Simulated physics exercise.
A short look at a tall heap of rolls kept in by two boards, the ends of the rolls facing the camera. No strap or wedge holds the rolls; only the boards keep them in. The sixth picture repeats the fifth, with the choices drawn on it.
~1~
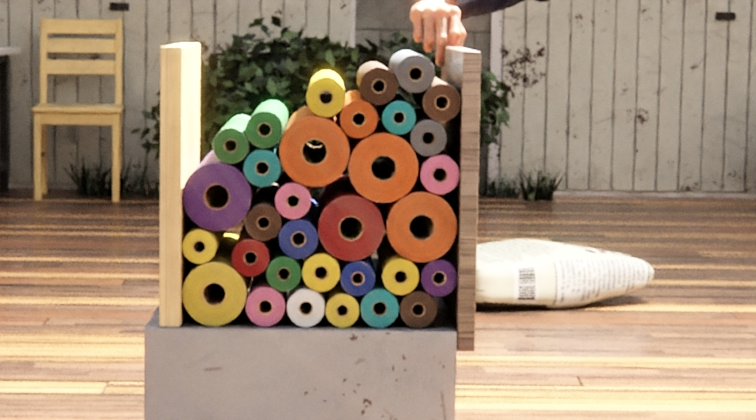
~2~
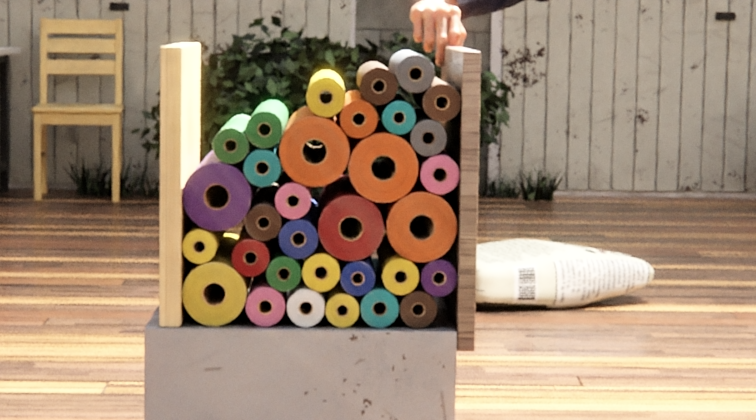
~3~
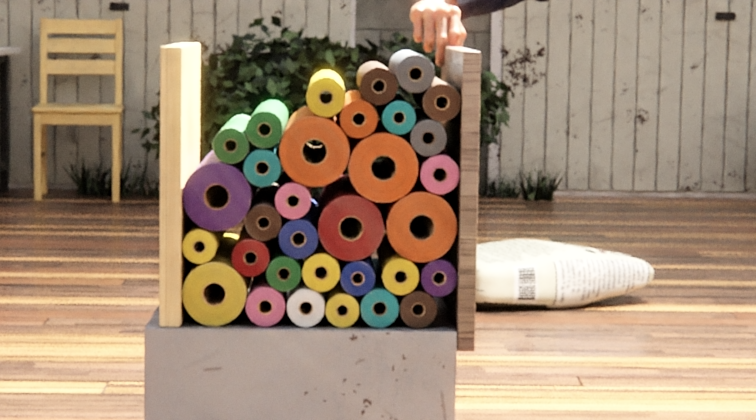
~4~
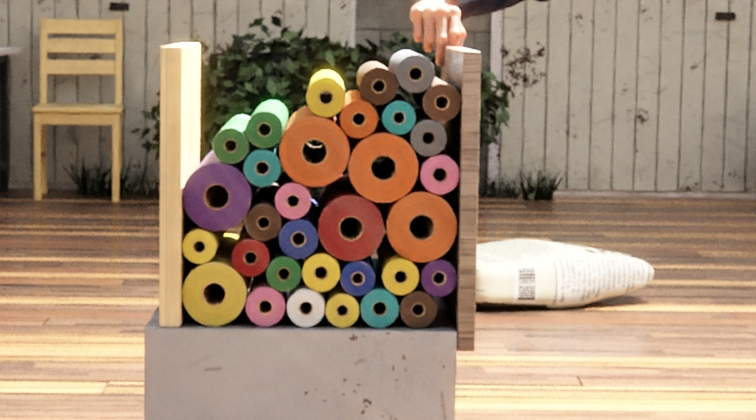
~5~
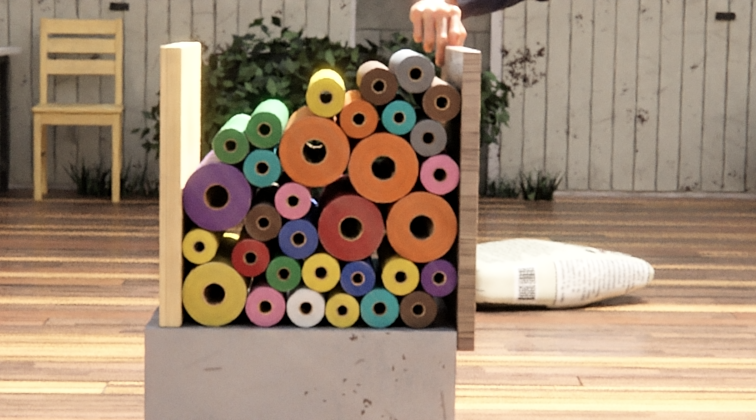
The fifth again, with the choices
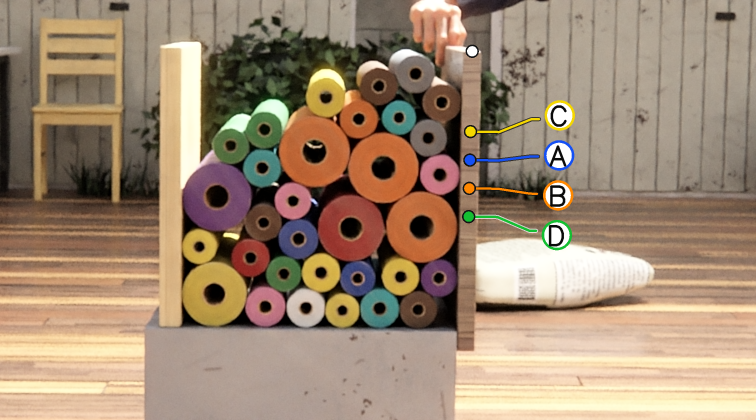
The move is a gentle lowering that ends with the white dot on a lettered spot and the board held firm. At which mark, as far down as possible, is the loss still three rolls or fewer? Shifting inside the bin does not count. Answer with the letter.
B is the limit.
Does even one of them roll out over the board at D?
At D: Yes.
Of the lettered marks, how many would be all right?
Three of them.
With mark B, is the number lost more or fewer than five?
At B, fewer than five.
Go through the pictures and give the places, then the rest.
The first frame shows a yellow roll (326, 98); side board (457, 187); a yellow roll (214, 294).
The second frame shows a yellow roll (214, 294); a brown roll (418, 309).
The third frame shows an orange roll (422, 227); a yellow roll (200, 247).
The fourth frame shows a pink roll (293, 201); a turquoise roll (399, 117).
The fifth frame shows a yellow roll (326, 98); side board (457, 187); a yellow roll (214, 294).
On the marked copy, A at (470, 160); B at (469, 189); C at (470, 132); D at (469, 216); the white dot at (472, 51).
Taking B. A third of the way, top of the board (462, 113).
Two thirds of the way, top of the board (460, 184).
When it is over, top of the board (460, 188), two out over the board.
As for the rest, A none out over the board; C none out over the board; D more than three out over the board.
